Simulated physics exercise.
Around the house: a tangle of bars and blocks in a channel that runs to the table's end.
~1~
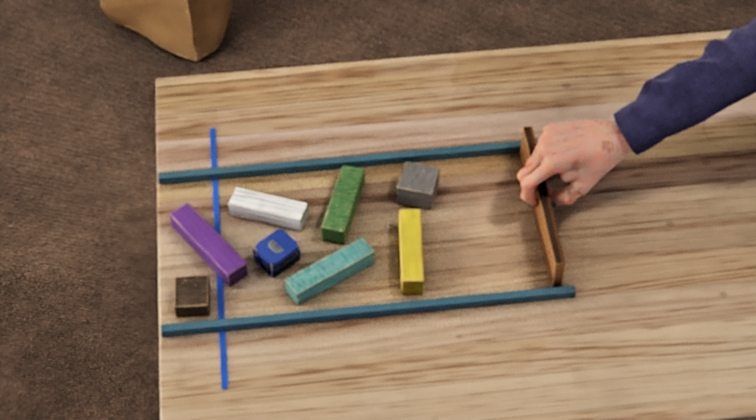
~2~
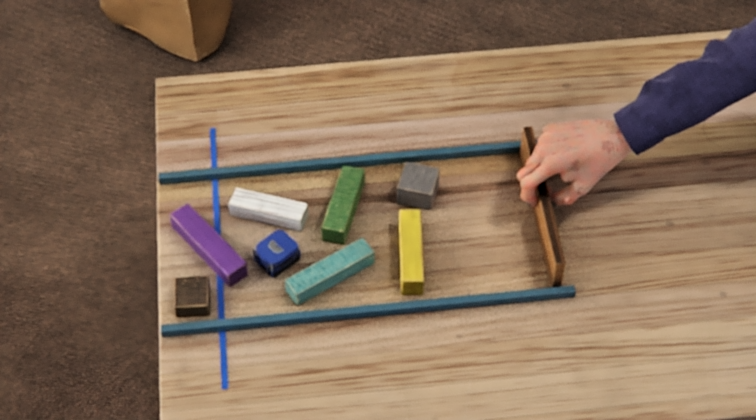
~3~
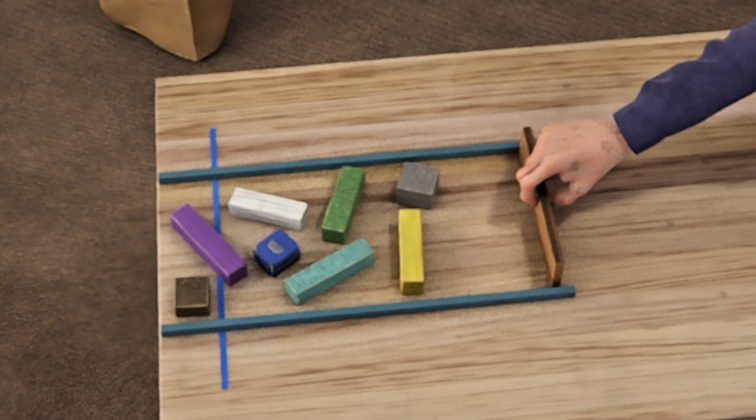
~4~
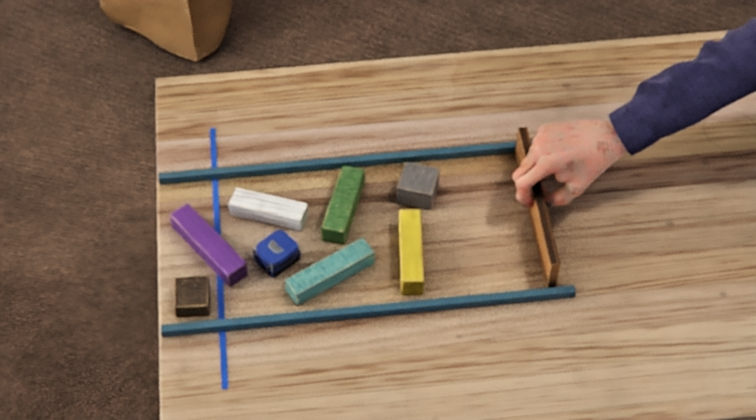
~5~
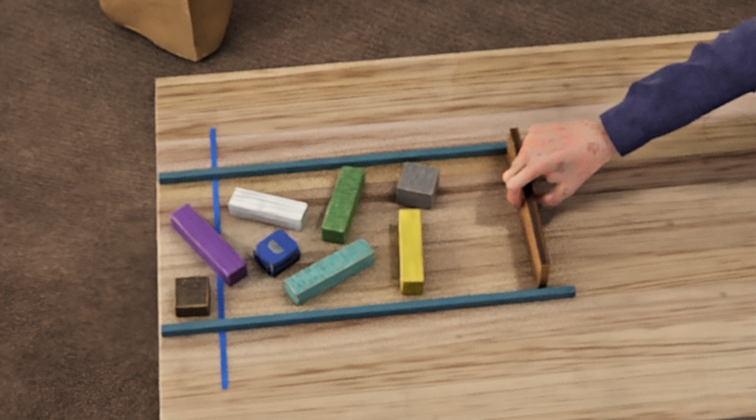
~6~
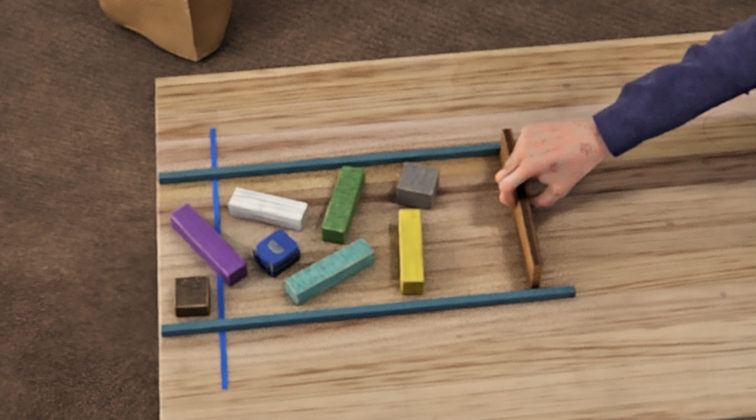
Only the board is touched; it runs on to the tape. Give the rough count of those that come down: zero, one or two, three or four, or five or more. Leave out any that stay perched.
Here the number that fall off is three or four.
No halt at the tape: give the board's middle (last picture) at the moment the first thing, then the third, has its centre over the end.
First at (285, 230), next at (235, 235).
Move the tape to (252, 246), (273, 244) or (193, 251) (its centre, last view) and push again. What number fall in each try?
It would be 2, 1 and 6.
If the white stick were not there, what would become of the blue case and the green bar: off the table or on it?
The blue case tumbles off; the green bar does not fall.
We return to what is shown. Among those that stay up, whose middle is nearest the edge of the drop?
That is the turquoise bar.
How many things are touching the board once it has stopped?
The number is 2.
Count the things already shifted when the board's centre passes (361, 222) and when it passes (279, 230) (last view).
First 5, then 8.
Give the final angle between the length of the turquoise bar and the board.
Roughly 30° out of line.
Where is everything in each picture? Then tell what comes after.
In the first picture, black block (192, 296); purple stick (209, 244); white stick (269, 209); board (542, 206); tape (218, 249).
In the second picture, purple stick (209, 244); board (542, 206).
In the third picture, white stick (269, 209); turquoise bar (330, 271).
In the fourth picture, black block (192, 296); yellow stick (411, 252).
In the fifth picture, purple stick (209, 244); grey block (419, 186).
In the sixth picture, black block (192, 296); purple stick (209, 244); white stick (269, 209); board (520, 208); tape (218, 249).
Soon after, none off yet; black block at rest near (192, 296); purple stick at rest near (209, 244); white stick at rest near (269, 209).
At rest, the number that fall off is three or four; fallen, blue case, white stick, purple stick and black block.
